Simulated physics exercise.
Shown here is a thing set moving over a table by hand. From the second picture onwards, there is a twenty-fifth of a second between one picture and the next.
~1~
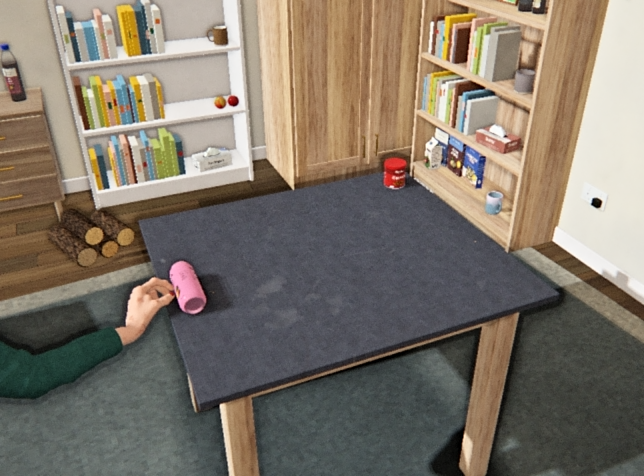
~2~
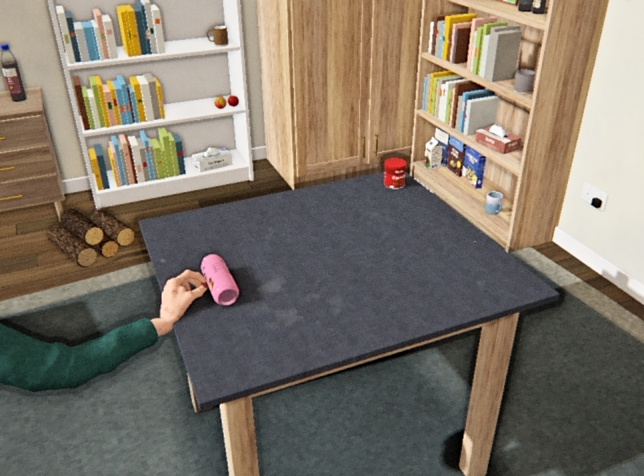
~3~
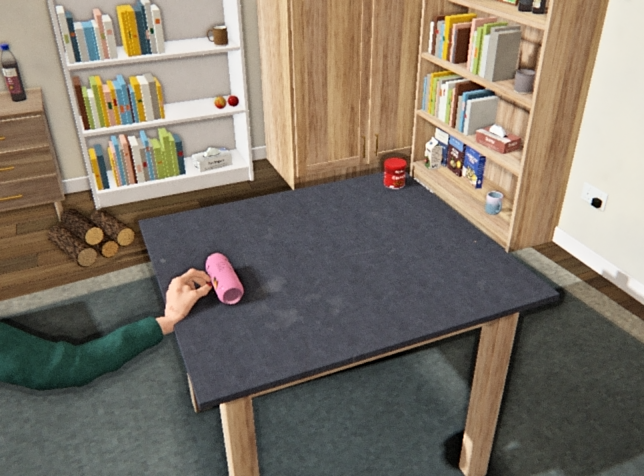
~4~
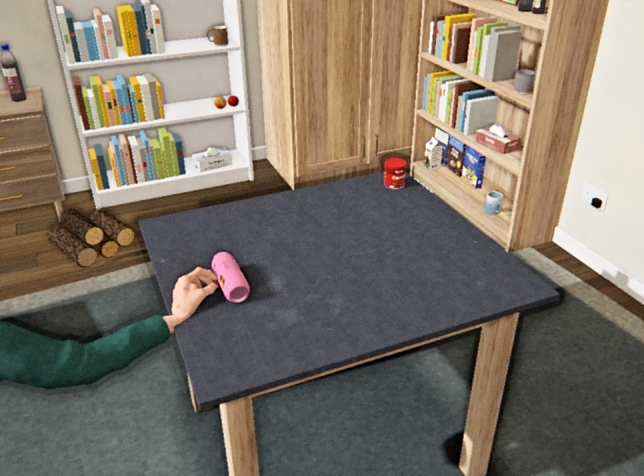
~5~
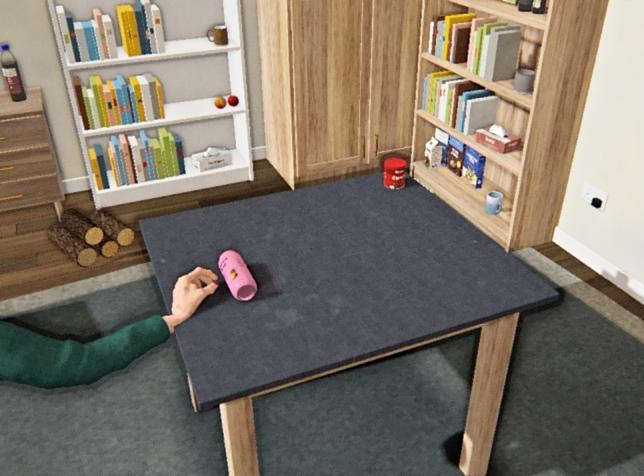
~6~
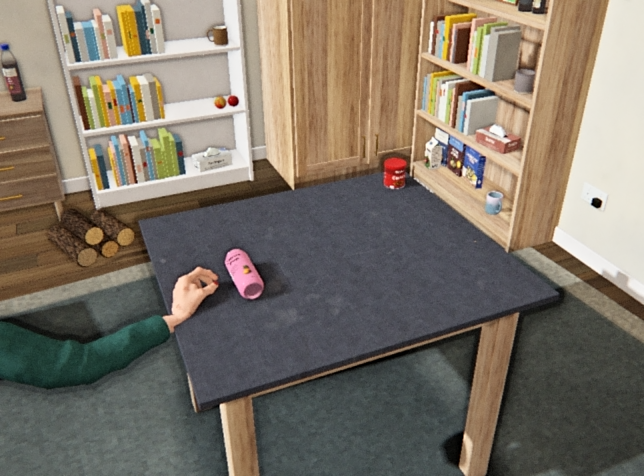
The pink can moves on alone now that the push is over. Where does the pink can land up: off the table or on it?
It never leaves the top.
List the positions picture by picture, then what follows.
In the first frame, under the hand; pink can (187, 287).
In the second frame, under the hand; pink can (219, 279).
In the third frame, under the hand; pink can (224, 278).
In the fourth frame, pink can (230, 277).
In the fifth frame, pink can (237, 275) rolled a little.
In the sixth frame, pink can (244, 274) rolled a little.
Then, 0.20 s after the last picture, pink can rolled well along near (274, 266).
Then, 0.40 s after the last picture, pink can rolled well along near (299, 261).
Then, 0.80 s after the last picture, pink can rolled well along near (332, 252).
At rest, moved from the start, pink can. Seen from the same camera at the end, pink can near (346, 249).
